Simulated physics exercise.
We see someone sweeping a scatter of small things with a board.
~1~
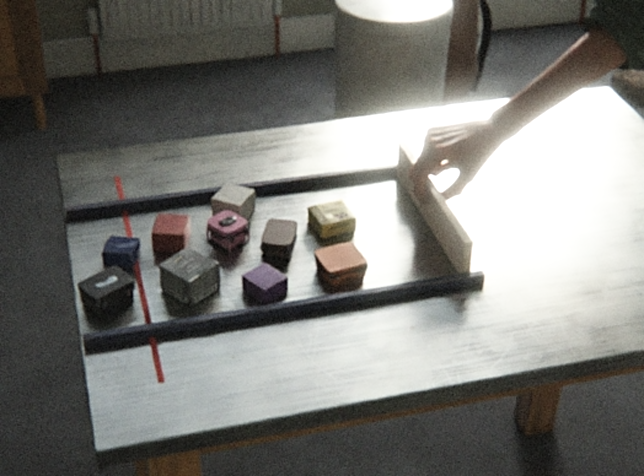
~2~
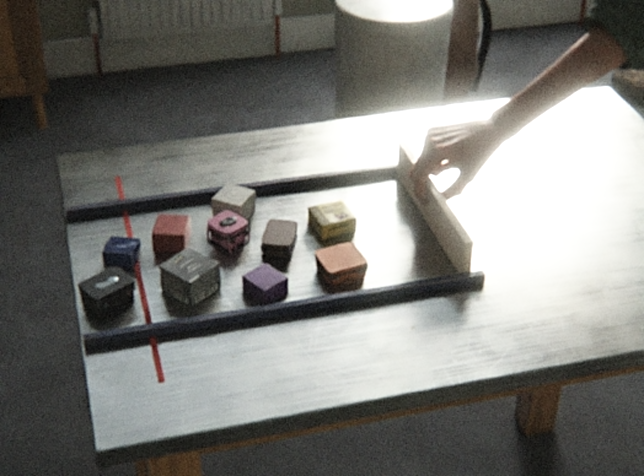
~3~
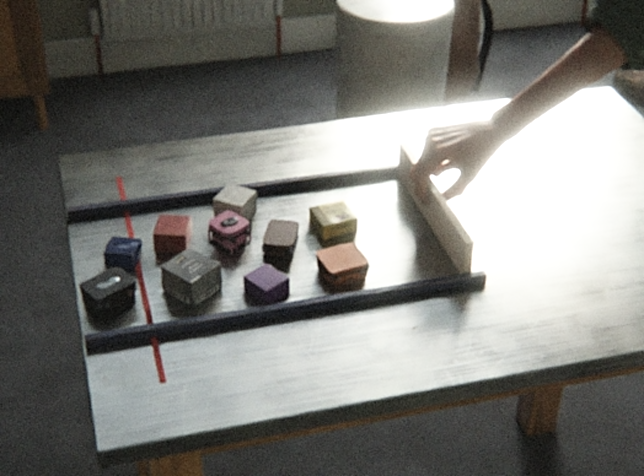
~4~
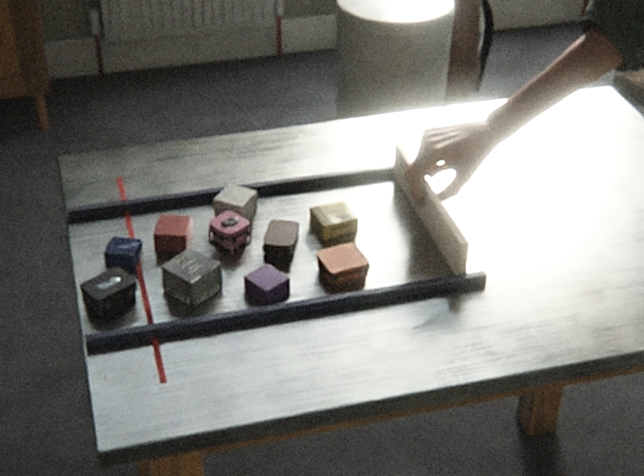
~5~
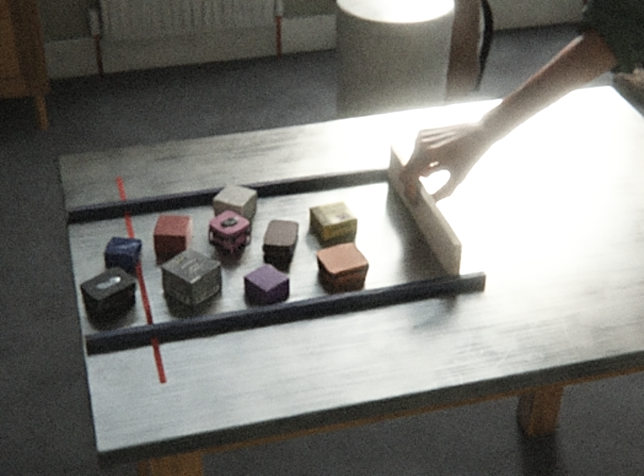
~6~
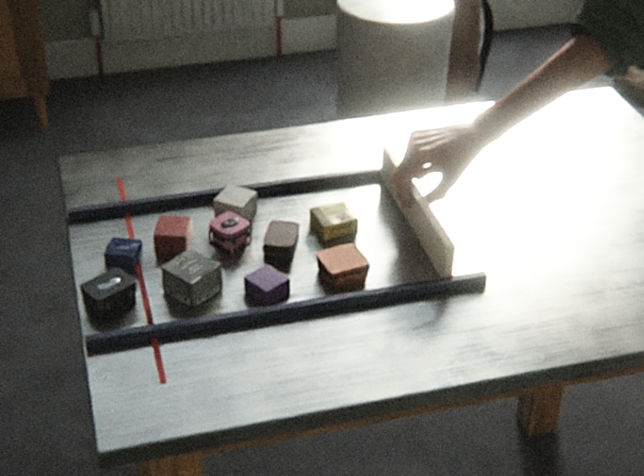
A hand sliding an upright wooden board slightly left between two dark rails, while the scattered coloured blocks ahead of it stay still.
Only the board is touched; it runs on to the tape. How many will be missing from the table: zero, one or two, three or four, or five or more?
Here the number that fall off is three or four.
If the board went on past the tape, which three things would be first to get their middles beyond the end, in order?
In order: The black case, then the blue box, then the grey box.
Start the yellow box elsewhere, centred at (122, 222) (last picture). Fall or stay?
Then it drops off.
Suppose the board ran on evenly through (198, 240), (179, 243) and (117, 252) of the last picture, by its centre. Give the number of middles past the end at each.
Past the end: 0, 1 and 6.
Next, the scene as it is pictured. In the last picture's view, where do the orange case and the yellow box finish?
The orange case stops around (124, 305); the yellow box around (116, 251).
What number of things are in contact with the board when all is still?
In contact: 3.
Soon after, none off yet; black case at rest near (109, 294); blue box at rest near (124, 253); red block at rest near (173, 235).
After that, none off yet; black case at rest near (109, 294); blue box at rest near (124, 253); red block moving near (164, 232).
And then, none off yet; black case displaced about its own width near (75, 307); blue box displaced about its own width near (81, 256); red block displaced about its own width near (119, 231).
In the end, the number that fall off is three or four; gone, grey box, blue box and black case.
